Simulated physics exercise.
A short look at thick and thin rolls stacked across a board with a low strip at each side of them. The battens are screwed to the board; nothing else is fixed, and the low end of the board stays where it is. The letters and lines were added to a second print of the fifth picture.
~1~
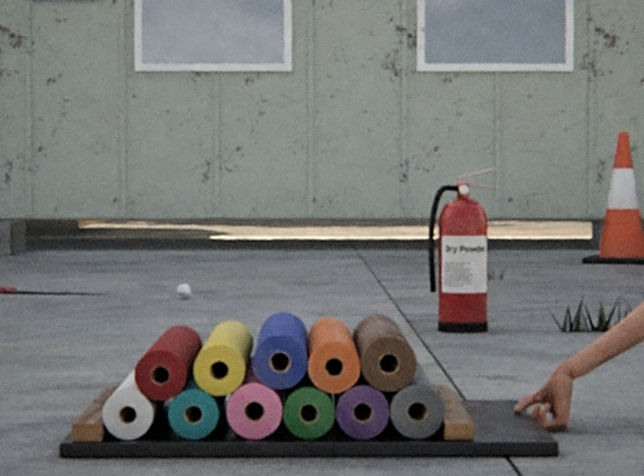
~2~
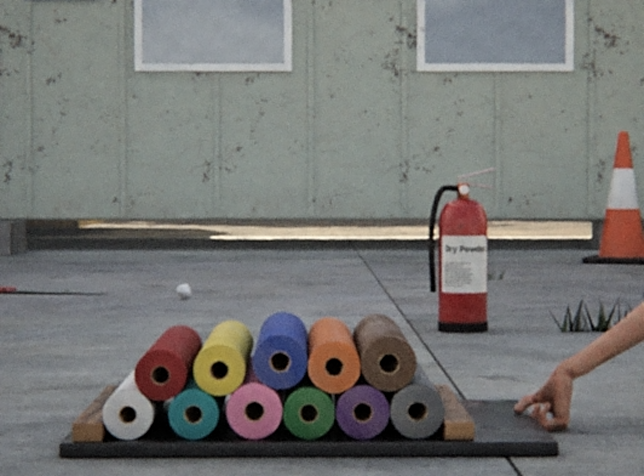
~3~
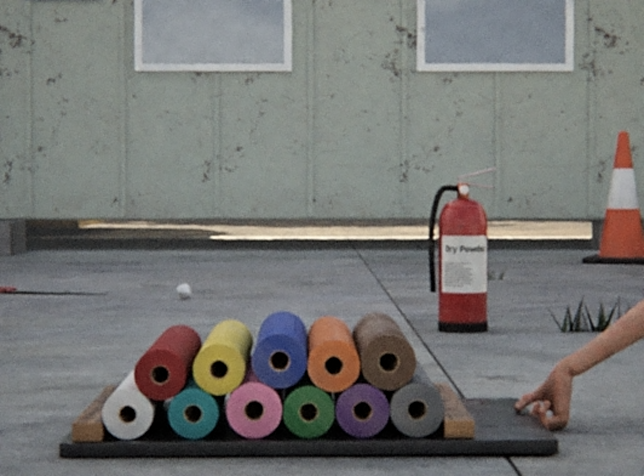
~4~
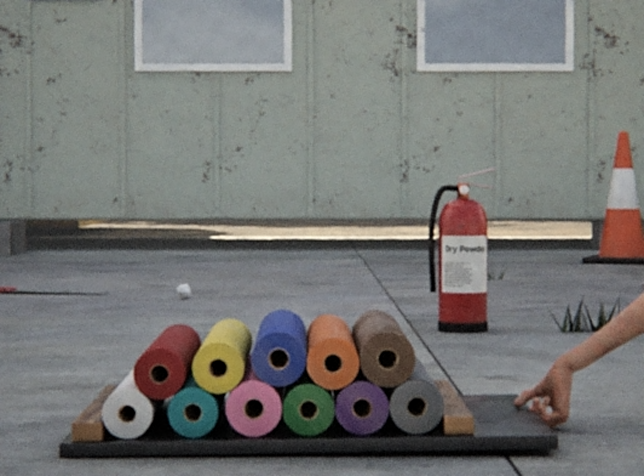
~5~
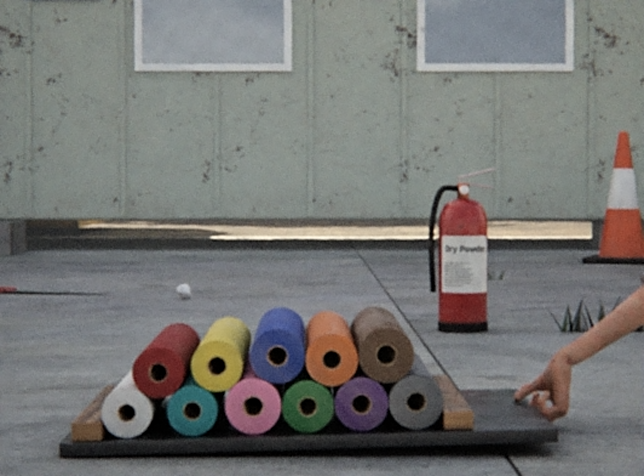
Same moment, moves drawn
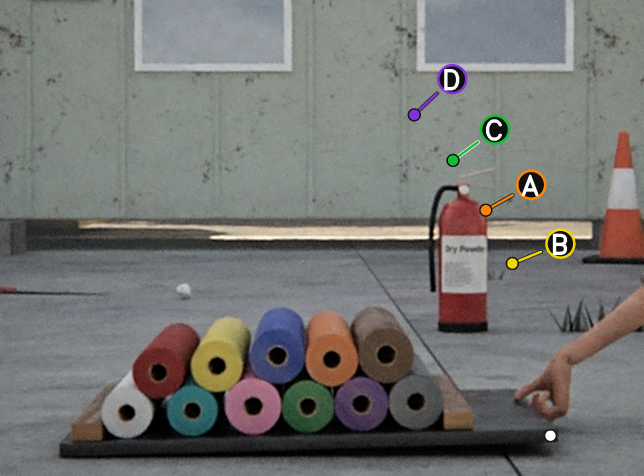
The clip opens on coloured rolls stacked in two rows between wooden strips on a dark board, with a hand at its right end. At first almost nothing moves; then the fingers raise that end very slightly, and the board tilts a little with the rolls still stacked together.
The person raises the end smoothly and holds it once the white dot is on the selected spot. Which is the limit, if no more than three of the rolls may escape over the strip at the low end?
Stop at B.
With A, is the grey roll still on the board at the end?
The grey roll: Yes.
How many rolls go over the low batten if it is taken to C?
With C, five.
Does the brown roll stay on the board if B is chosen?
Yes.
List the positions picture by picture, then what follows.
In the first picture, purple roll (363, 412); grey roll (417, 412); brown roll (389, 364).
In the second picture, brown roll (389, 364); orange roll (334, 367).
In the third picture, board (308, 416); purple roll (362, 410); grey roll (417, 410); pink roll (254, 410).
In the fourth picture, board (308, 414); white roll (127, 413); turquoise roll (193, 413).
In the fifth picture, board (308, 411); white roll (127, 413); turquoise roll (193, 411).
On the marked copy, A at (486, 210); B at (513, 264); C at (453, 161); D at (414, 115); the white dot at (550, 435).
Following B. Soon after the start, board at 15°.
Later, board at 22°.
In the end, board at 22°, one over the low batten (red).
As for the rest, A five over the low batten; C five over the low batten; D five over the low batten.
